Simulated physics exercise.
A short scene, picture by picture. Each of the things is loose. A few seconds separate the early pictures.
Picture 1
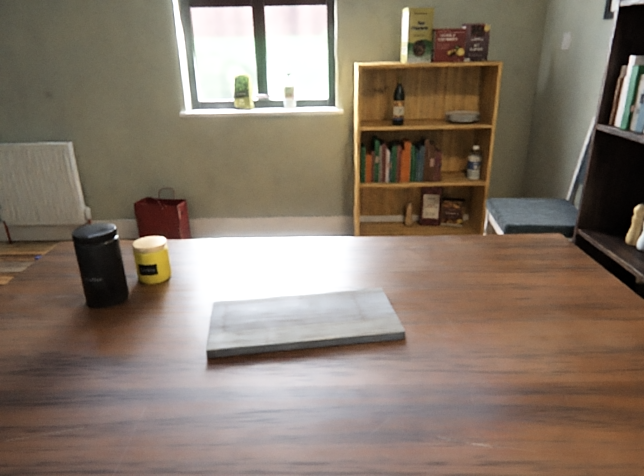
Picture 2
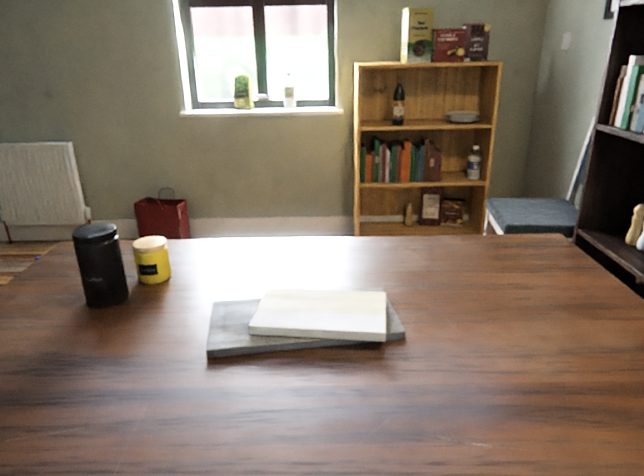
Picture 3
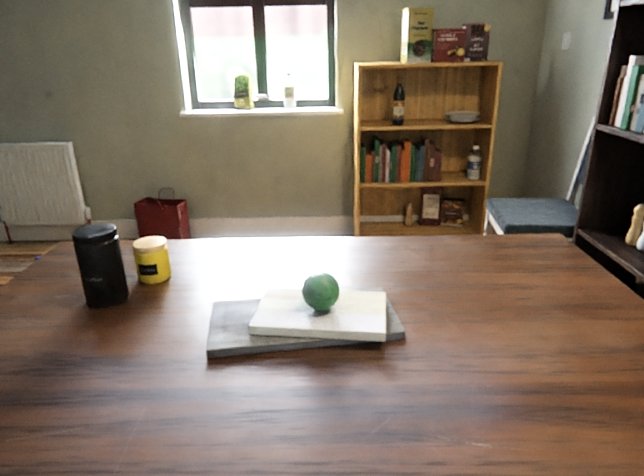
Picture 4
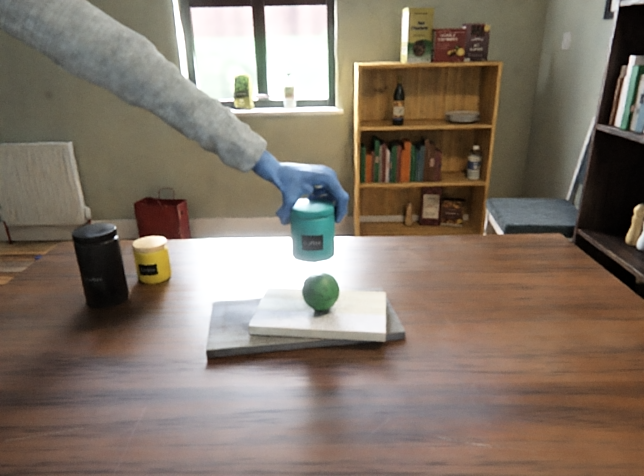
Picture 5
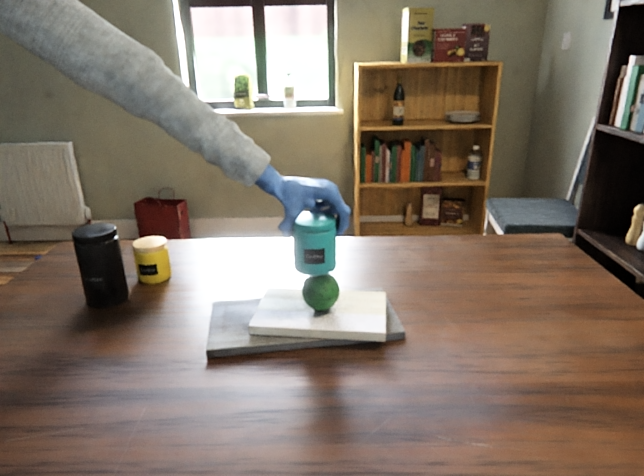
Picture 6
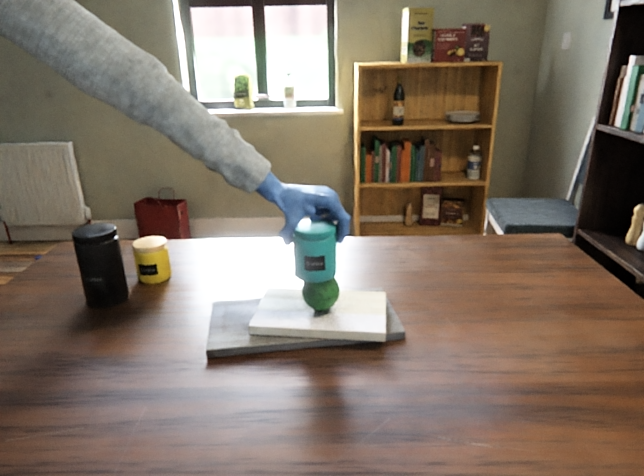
The footage shows a grey board on a wooden table beside a black jar and a yellow jar, then a white board and a green ball stacked on it, before a gloved hand lowers a turquoise jar onto the ball.
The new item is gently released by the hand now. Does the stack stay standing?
No.
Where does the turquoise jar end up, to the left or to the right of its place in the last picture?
Well, it travels over to the left.
Then, 0.40 s after the last picture, turquoise jar now fallen.
Then, 0.60 s after the last picture, things are still on the move.
Then, 0.80 s after the last picture, as before.
Then, 1.50 s after the last picture, nothing new.
At rest, fallen, turquoise jar; the other 5 in place. Seen from the same camera at the end, turquoise jar near (147, 311). The pile loses its balance.
